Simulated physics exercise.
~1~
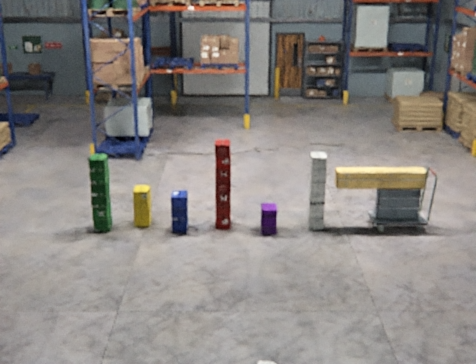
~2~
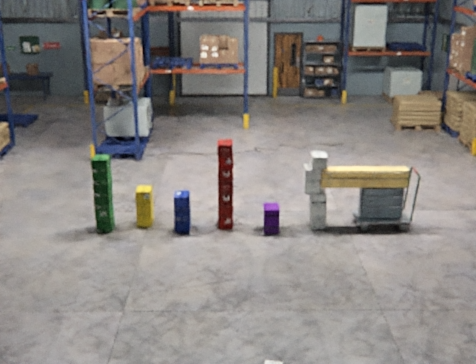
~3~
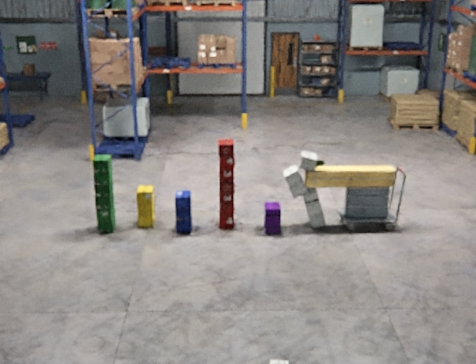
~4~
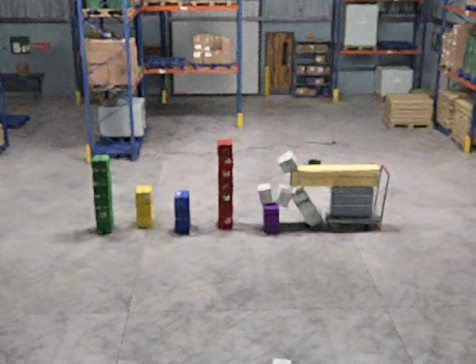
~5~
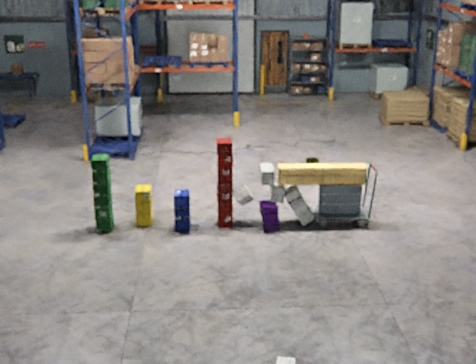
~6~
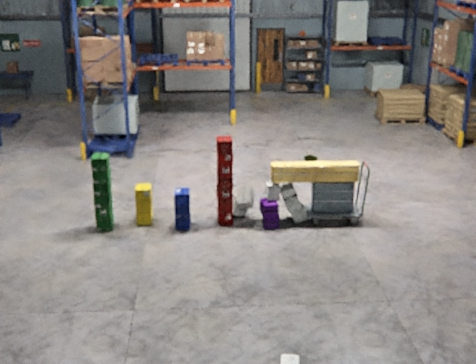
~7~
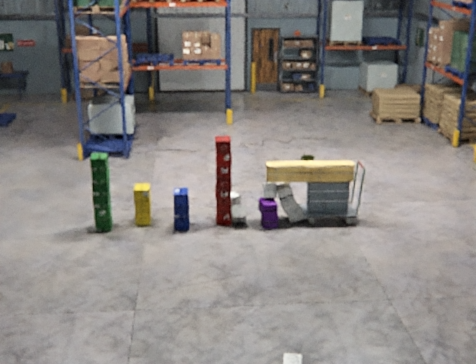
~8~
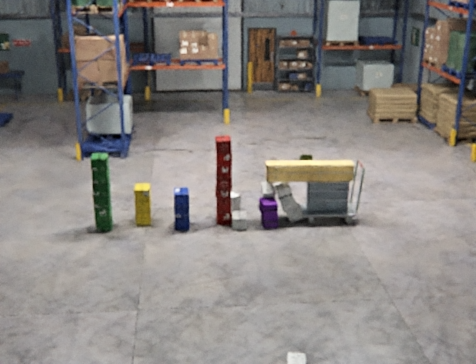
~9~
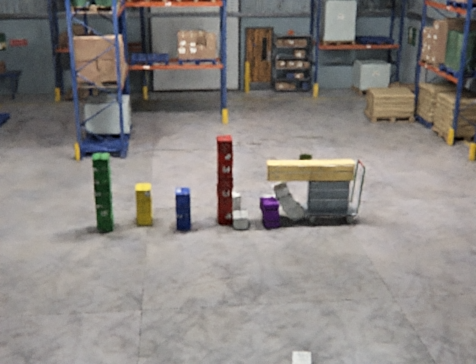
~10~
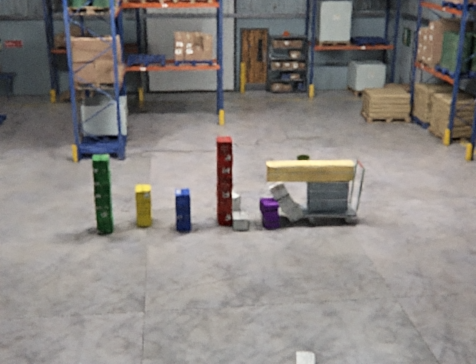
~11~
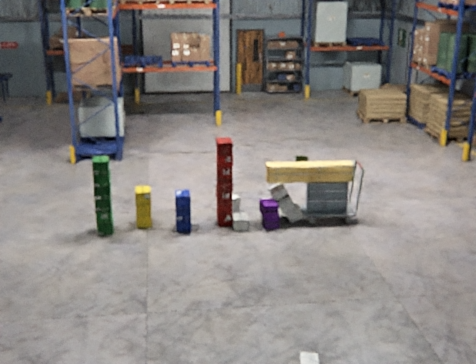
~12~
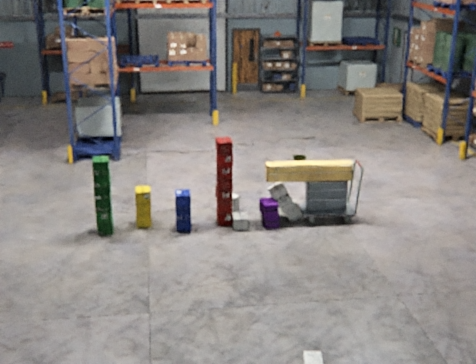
The video shows a loaded trolley rolling left across a warehouse floor and knocking over the pale stack of cartons, whose pieces tumble left around the short purple stack. The trolley stops beside the fallen cartons, while the purple, red, blue, yellow and green stacks remain standing.
